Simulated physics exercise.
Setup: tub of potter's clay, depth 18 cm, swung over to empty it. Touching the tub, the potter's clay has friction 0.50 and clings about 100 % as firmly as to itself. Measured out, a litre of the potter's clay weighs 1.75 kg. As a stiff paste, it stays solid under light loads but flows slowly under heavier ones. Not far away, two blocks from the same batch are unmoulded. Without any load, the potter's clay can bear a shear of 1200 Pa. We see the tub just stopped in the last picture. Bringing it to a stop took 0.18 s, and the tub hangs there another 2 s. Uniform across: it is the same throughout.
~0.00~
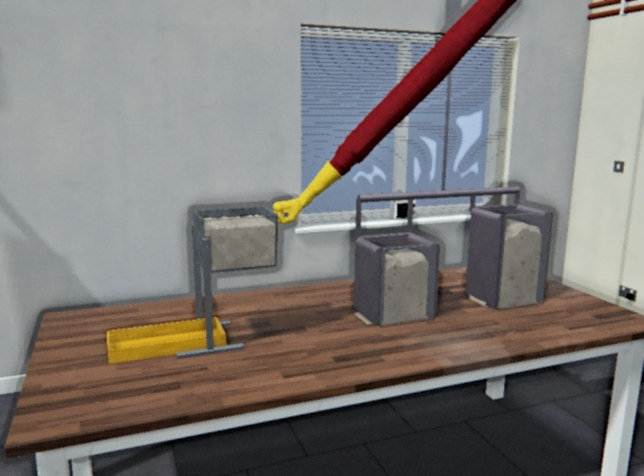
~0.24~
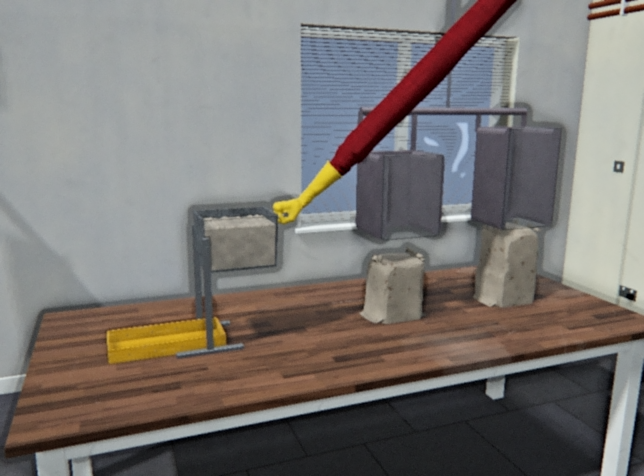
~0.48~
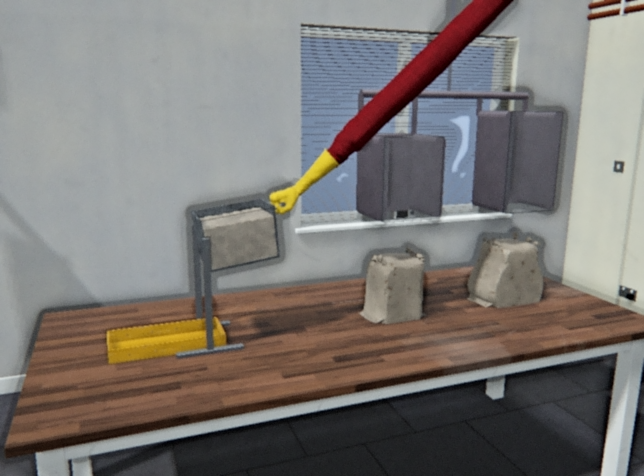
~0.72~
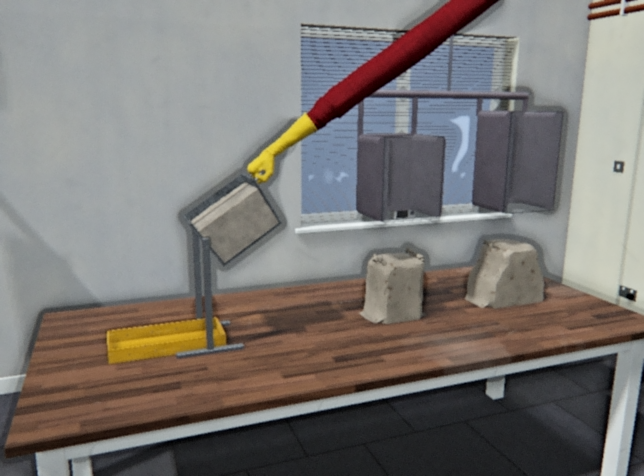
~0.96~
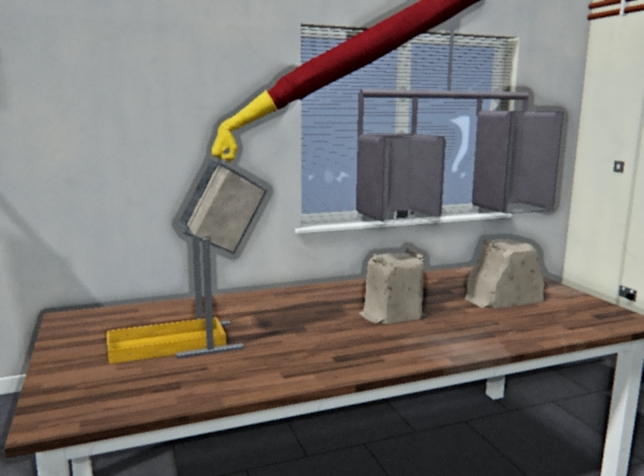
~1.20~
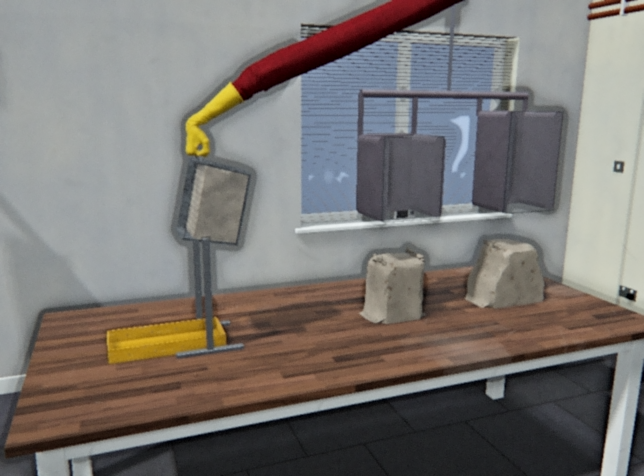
Two grey moulds lift off pale blocks, then a gloved hand tilts a filled tub leftward.
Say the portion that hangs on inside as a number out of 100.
Expect roughly 100 %.
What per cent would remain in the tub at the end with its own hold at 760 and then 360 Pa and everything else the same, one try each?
Going in order, it's 100 % and then 60 %.
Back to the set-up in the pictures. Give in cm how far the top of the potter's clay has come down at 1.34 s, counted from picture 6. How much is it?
About 0 cm.
By 1.34 s, the tub is at 77 degrees and holds 100 %.
By 1.51 s, the tub is at 77 degrees and holds 100 %.
By 1.68 s, the tub is at 77 degrees and holds 100 %.
By 1.85 s, the tub is at 77 degrees and holds 100 %.
By 3.20 s, at the end, the tub is at 77 degrees and holds 100 %.
